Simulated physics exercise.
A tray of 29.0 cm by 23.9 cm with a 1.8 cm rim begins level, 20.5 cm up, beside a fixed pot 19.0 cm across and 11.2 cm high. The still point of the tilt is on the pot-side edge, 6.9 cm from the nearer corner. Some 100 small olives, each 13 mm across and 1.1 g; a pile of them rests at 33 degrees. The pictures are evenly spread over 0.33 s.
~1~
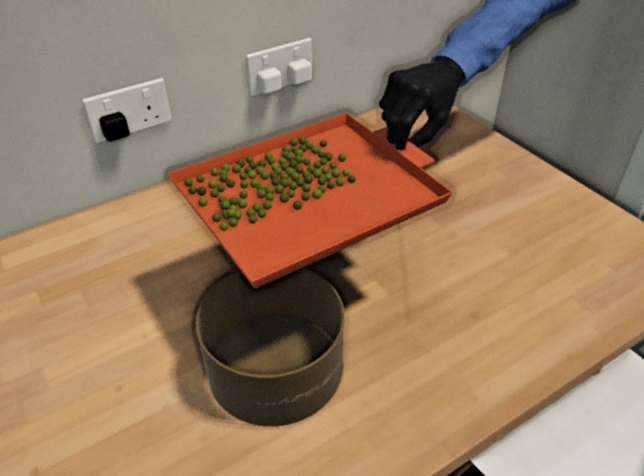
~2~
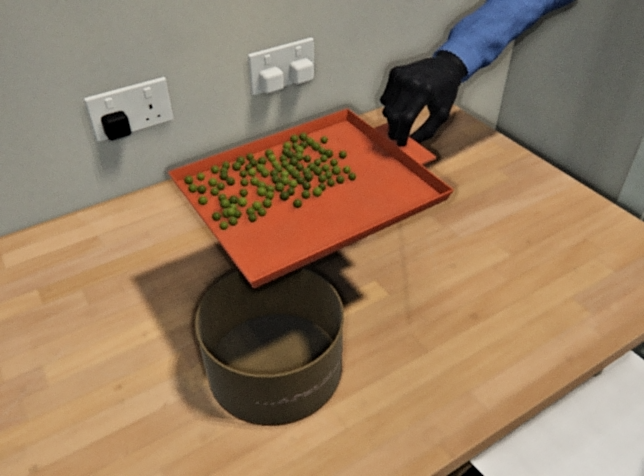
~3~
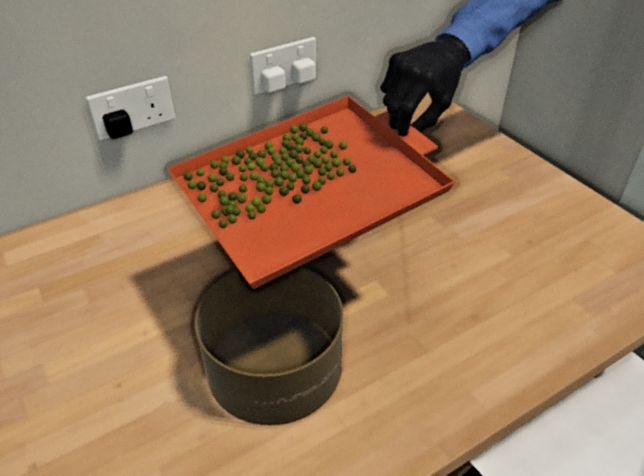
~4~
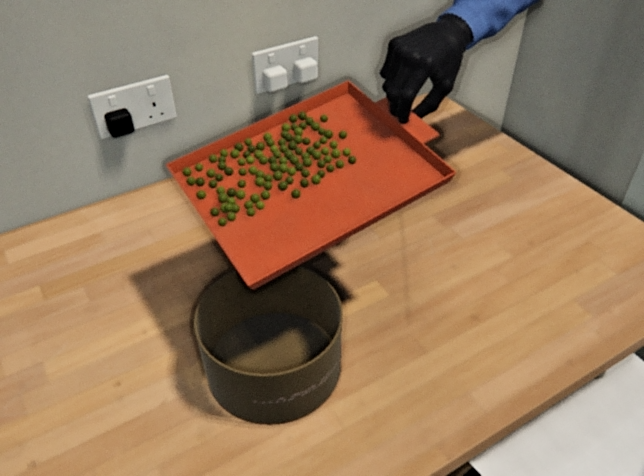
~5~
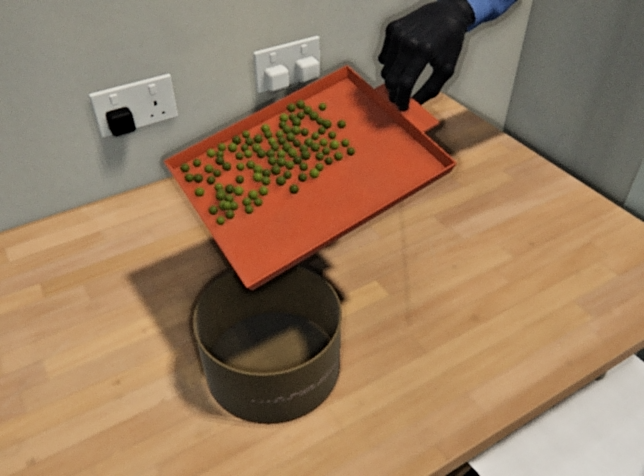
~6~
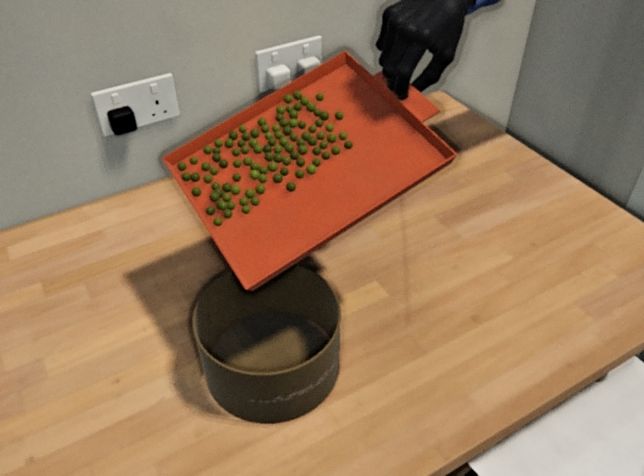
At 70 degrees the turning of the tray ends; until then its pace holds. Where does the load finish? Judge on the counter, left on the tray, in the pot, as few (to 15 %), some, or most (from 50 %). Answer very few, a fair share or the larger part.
Counter very few, tray the larger part, pot very few.
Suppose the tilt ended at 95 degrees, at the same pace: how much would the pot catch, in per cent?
It would be near 75 per cent.
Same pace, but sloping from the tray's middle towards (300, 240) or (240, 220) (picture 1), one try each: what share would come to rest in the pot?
Some 20 and 0 per cent.
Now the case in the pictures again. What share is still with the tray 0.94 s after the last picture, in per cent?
About 95 per cent.
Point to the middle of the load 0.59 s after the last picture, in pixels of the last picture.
Near (224, 214).
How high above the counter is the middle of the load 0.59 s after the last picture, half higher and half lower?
Roughly 24 cm.
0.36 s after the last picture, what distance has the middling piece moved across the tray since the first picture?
Roughly 10 cm.
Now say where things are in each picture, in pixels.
The first picture shows tray tilt 0 degrees, front corners at (254, 277) and (447, 192); middle of the pieces at (276, 182); pot at (271, 315).
The second picture shows tray tilt 1 degrees, front corners at (253, 277) and (448, 189); middle of the pieces at (276, 180).
The third picture shows tray tilt 5 degrees, front corners at (252, 278) and (450, 181), lowest corner left front; middle of the pieces at (275, 174).
The fourth picture shows tray tilt 10 degrees, front corners at (250, 280) and (451, 172), lowest corner left front; middle of the pieces at (274, 167).
The fifth picture shows tray tilt 14 degrees, front corners at (249, 282) and (451, 162), lowest corner left front; middle of the pieces at (272, 161).
The sixth picture shows tray tilt 19 degrees, front corners at (248, 284) and (451, 154), lowest corner left front; middle of the pieces at (267, 149); pot at (267, 313).
Then, 0.36 s after the last picture, tilt 44 degrees; the tray holds 100 %, the pot 0 %.
Then, 0.59 s after the last picture, tilt 60 degrees; the tray holds 95 %, the pot 0 %.
Then, 0.94 s after the last picture, tilt 70 degrees; the tray holds 95 %, the pot 5 %.
In the end, counter 0 %, tray 90 %, pot 5 %.
